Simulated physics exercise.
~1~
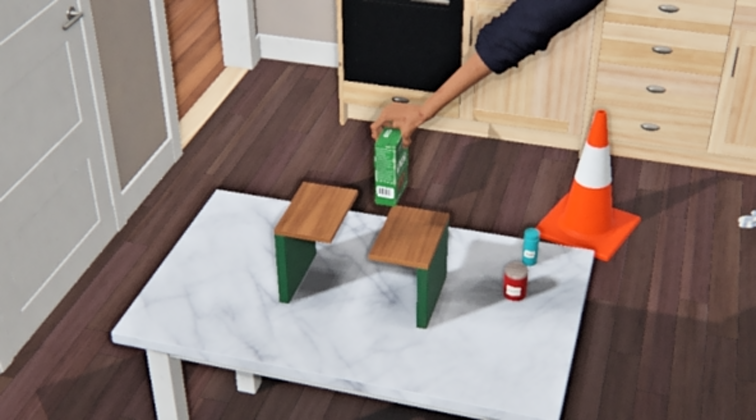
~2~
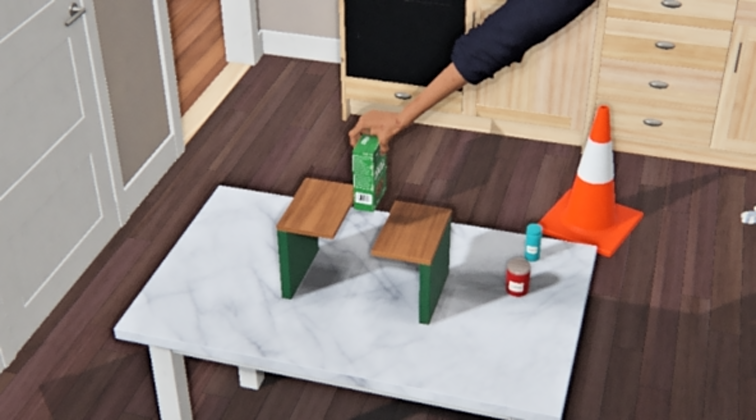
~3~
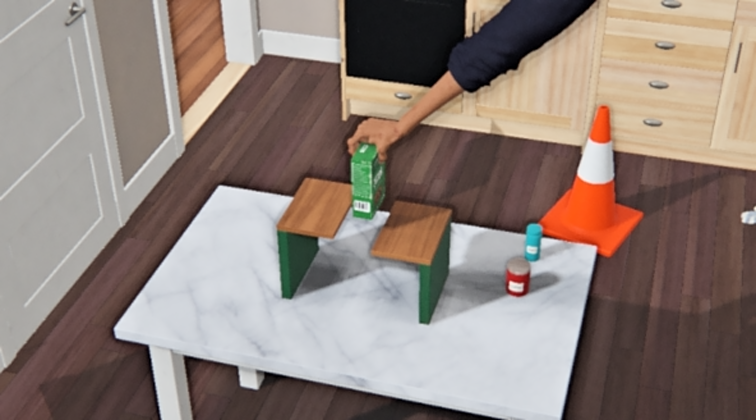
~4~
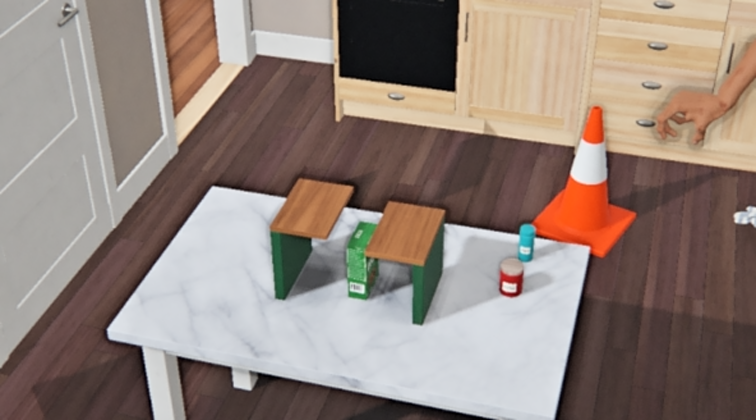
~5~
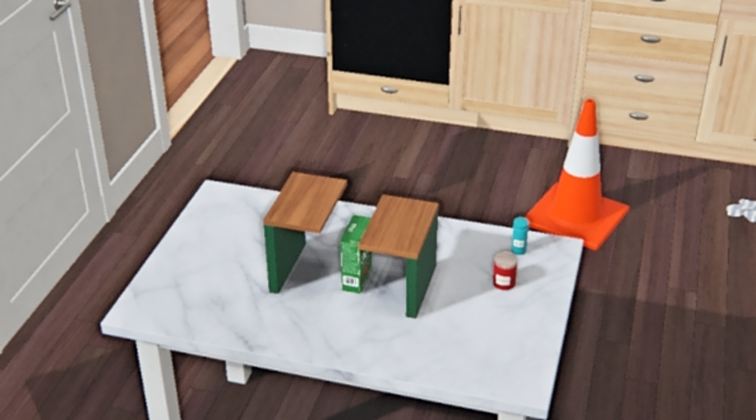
A green packet lowered by a hand between two wooden-topped ledges, dropping through the slot and standing upright on the marble table.
